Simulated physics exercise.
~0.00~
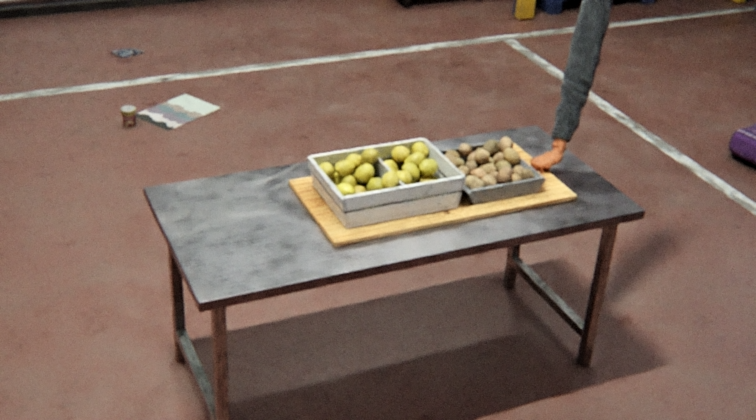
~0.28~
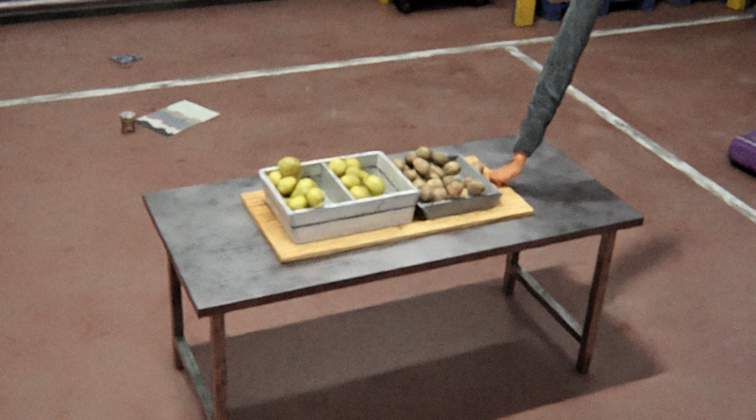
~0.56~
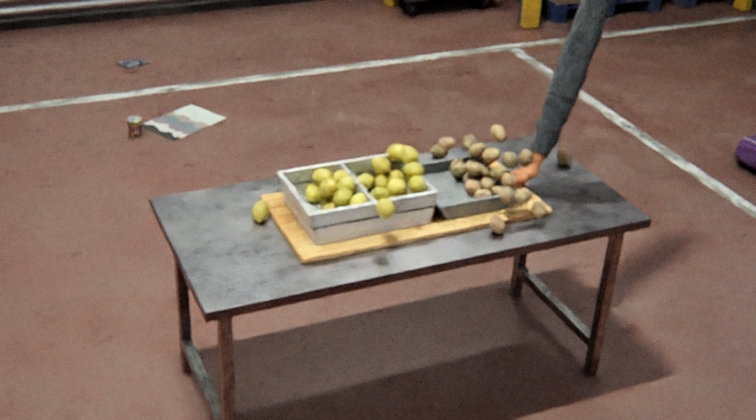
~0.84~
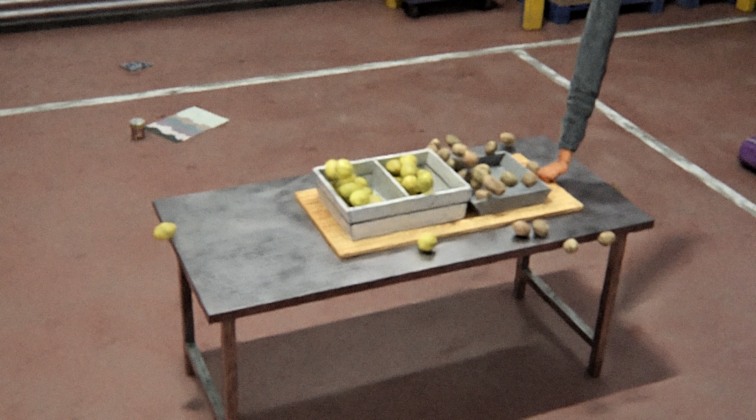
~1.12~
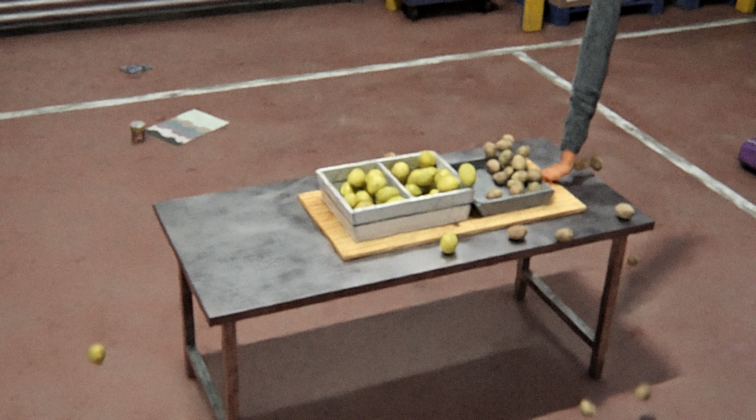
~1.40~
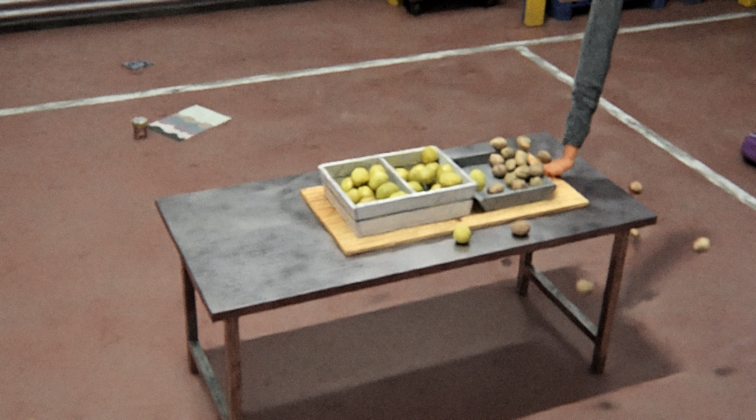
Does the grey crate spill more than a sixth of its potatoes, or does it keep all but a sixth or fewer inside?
It spills more than a sixth of its potatoes, with several scattering over the table and dropping to the floor on the right.
